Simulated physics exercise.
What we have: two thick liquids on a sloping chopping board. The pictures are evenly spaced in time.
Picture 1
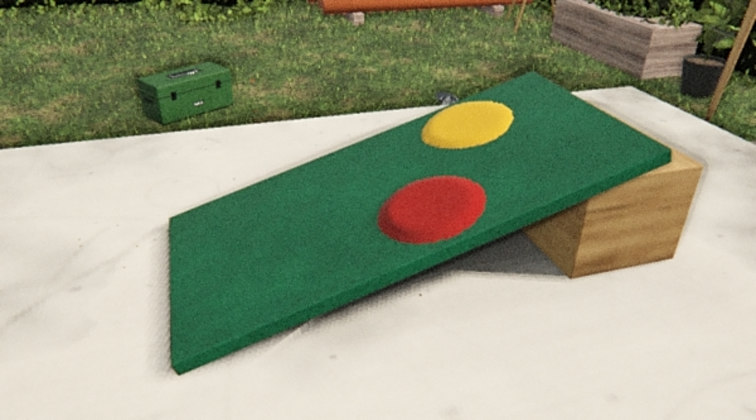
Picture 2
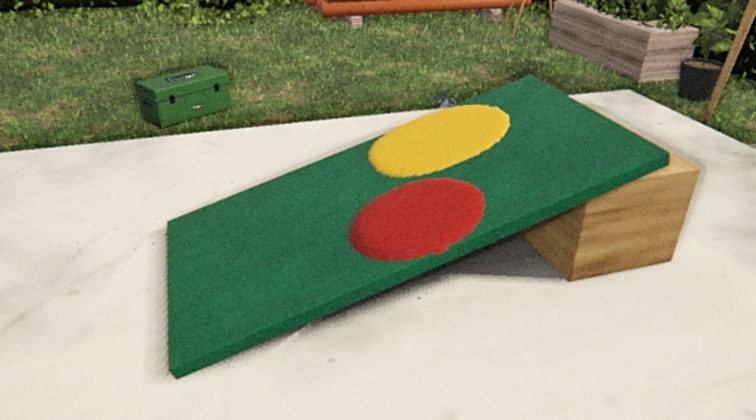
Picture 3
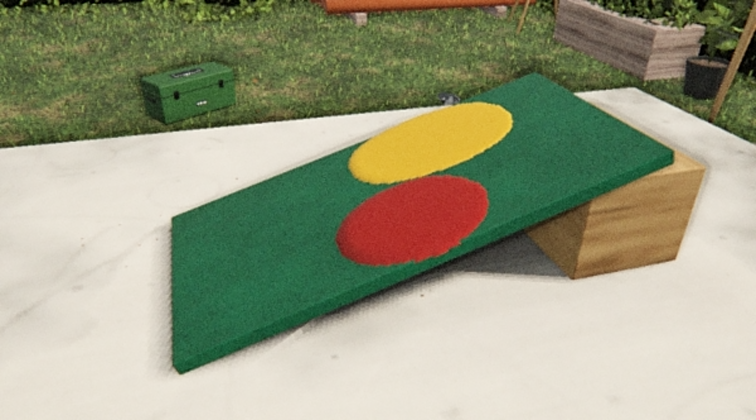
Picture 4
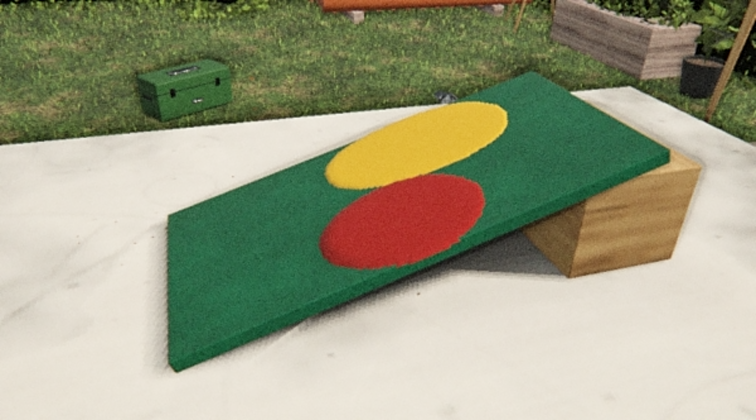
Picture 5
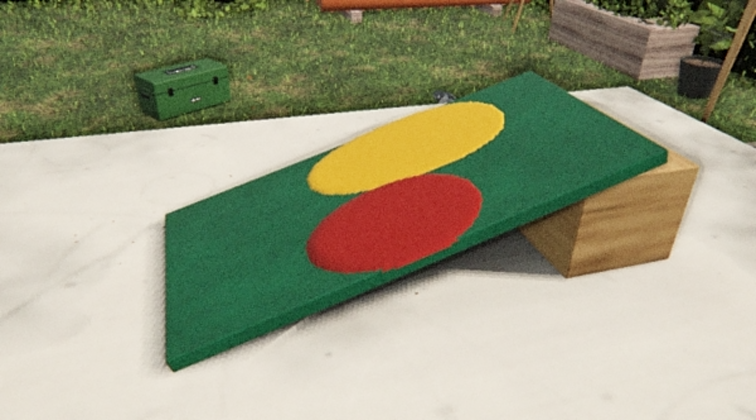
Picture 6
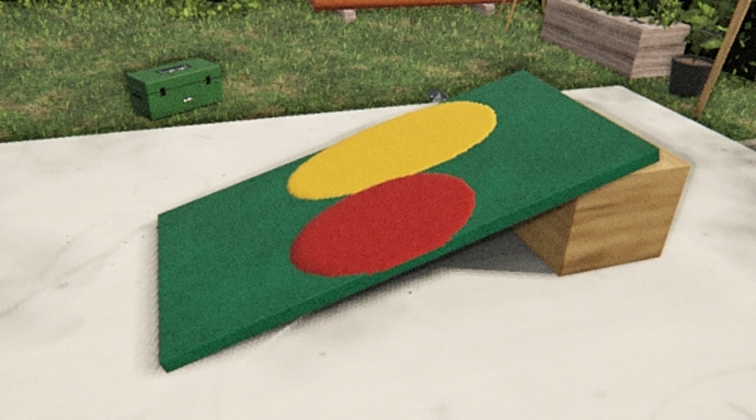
On a pale outdoor tabletop, red and yellow thick liquids spreading down a sloping green board propped on a wooden block.
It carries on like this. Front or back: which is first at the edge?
It is the back one.
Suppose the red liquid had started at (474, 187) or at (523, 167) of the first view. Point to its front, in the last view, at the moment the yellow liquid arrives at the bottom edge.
At about (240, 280), and at (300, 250).
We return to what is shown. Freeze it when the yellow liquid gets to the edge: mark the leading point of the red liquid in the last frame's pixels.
Roughly at (203, 294).
A moment on, the red liquid is three quarters of the way down; the yellow liquid is three quarters of the way down.
Further on, the red liquid is close to the edge; the yellow liquid is close to the edge.
When it is over, the red liquid is close to the edge; the yellow liquid is at the low edge.
